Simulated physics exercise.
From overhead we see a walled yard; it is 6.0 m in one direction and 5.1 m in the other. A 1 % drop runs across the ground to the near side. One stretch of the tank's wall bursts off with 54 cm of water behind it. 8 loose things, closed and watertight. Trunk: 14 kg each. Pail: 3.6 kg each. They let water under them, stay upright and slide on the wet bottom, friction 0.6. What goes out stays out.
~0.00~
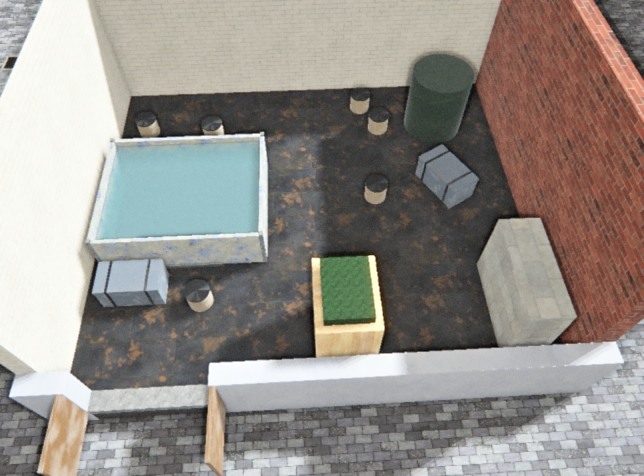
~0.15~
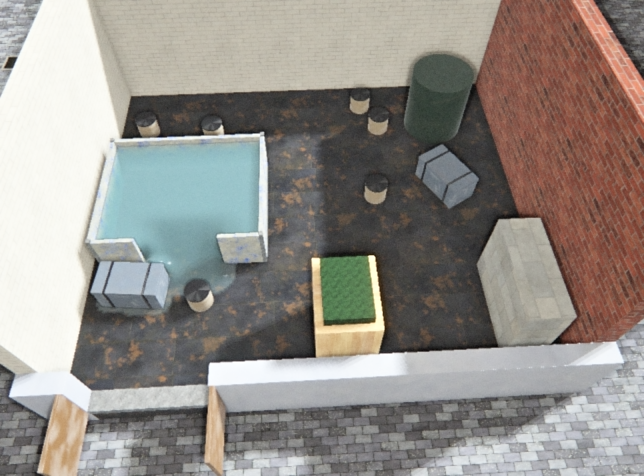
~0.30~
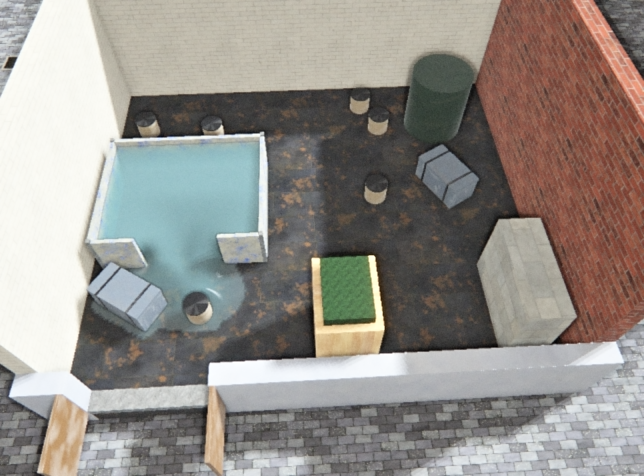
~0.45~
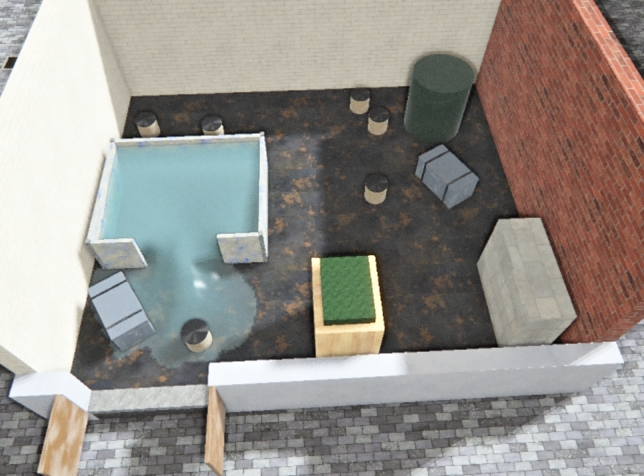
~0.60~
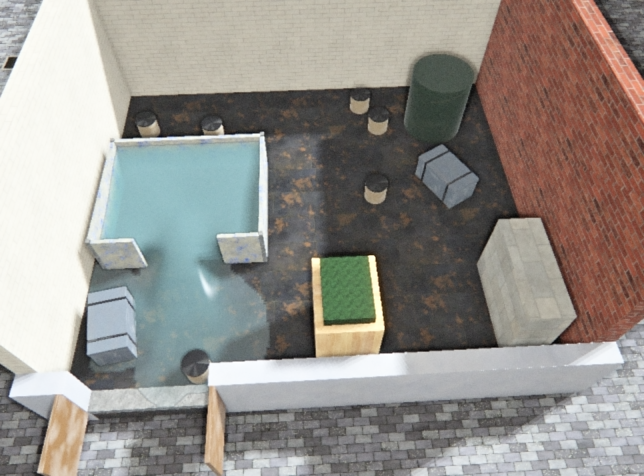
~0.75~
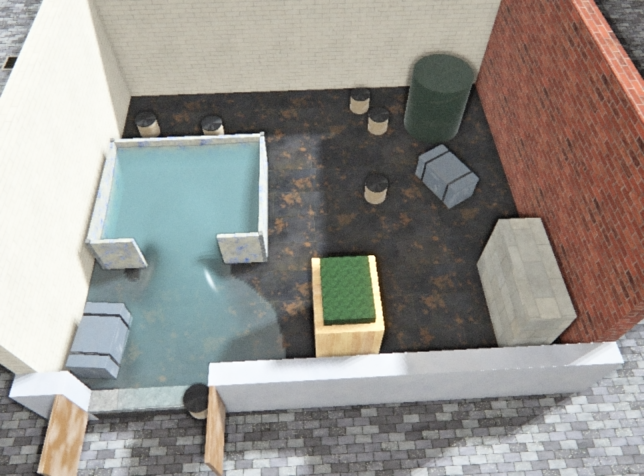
Water bursts through a gap in the near wall of a pale tank in a walled yard, spreading across the dark ground toward the near side. A grey trunk turns and slides nearer along the left wall, while a small dark-topped pail drifts to the opening in the low white wall.
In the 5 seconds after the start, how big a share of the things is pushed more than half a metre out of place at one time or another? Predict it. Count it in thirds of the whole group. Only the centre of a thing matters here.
Below a third of the group.
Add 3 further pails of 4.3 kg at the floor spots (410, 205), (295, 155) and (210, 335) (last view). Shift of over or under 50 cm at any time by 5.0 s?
Order as given: Stays inside it, stays inside it, goes farther.
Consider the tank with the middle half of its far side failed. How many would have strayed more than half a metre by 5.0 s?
Then 5 of them would.
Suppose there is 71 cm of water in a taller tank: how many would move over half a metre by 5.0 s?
That would make 2 of them.
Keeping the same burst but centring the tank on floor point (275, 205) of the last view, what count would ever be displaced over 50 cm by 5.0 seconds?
1.
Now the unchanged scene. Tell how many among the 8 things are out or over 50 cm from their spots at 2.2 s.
By my reckoning, 2.
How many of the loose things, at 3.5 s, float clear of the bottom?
Count: 1.
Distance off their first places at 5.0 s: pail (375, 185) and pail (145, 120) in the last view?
The first is off by 0 cm, the second by 0 cm.
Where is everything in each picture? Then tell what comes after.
In the first picture, a pail at (197, 290), on the bottom; a trunk at (128, 275) rests on the ground; water covers 3.5 m2; 0 of 8 have shifted.
In the second picture, a pail at (197, 290) rests on the ground; a trunk at (127, 278), on the bottom, 3 cm from its start; 4.0 m2 under water; 0 of 8 have shifted.
In the third picture, a pail at (196, 303) rests on the ground, 18 cm from its start; a trunk at (123, 289) rests on the ground, 20 cm from its start; water covers 4.6 m2; 2 of 8 have shifted.
In the fourth picture, a pail at (195, 331), on the bottom, 55 cm from its start; a trunk at (117, 304), on the bottom, 40 cm from its start; 5.5 m2 under water; 2 of 8 have shifted.
In the fifth picture, a pail at (195, 363) rests on the ground, 94 cm from its start; a trunk at (107, 319) rests on the ground, 60 cm from its start; 6.5 m2 under water; 2 of 8 have shifted.
In the sixth picture, a pail at (197, 397) rests on the ground, 134 cm from its start; a trunk at (95, 334) rests on the ground, 80 cm from its start; 7.2 m2 under water; 2 of 8 have shifted.
After 1.1 s 2 of 8 are over 50 cm from their spots; 0 afloat.
After 2.2 s 2 of 8 are over 50 cm from their spots; 1 afloat.
After 3.5 s 2 of 8 are over 50 cm from their spots; 1 afloat.
After 5.0 s 2 of 8 are over 50 cm from their spots, and 2 have been at some point; 1 afloat.
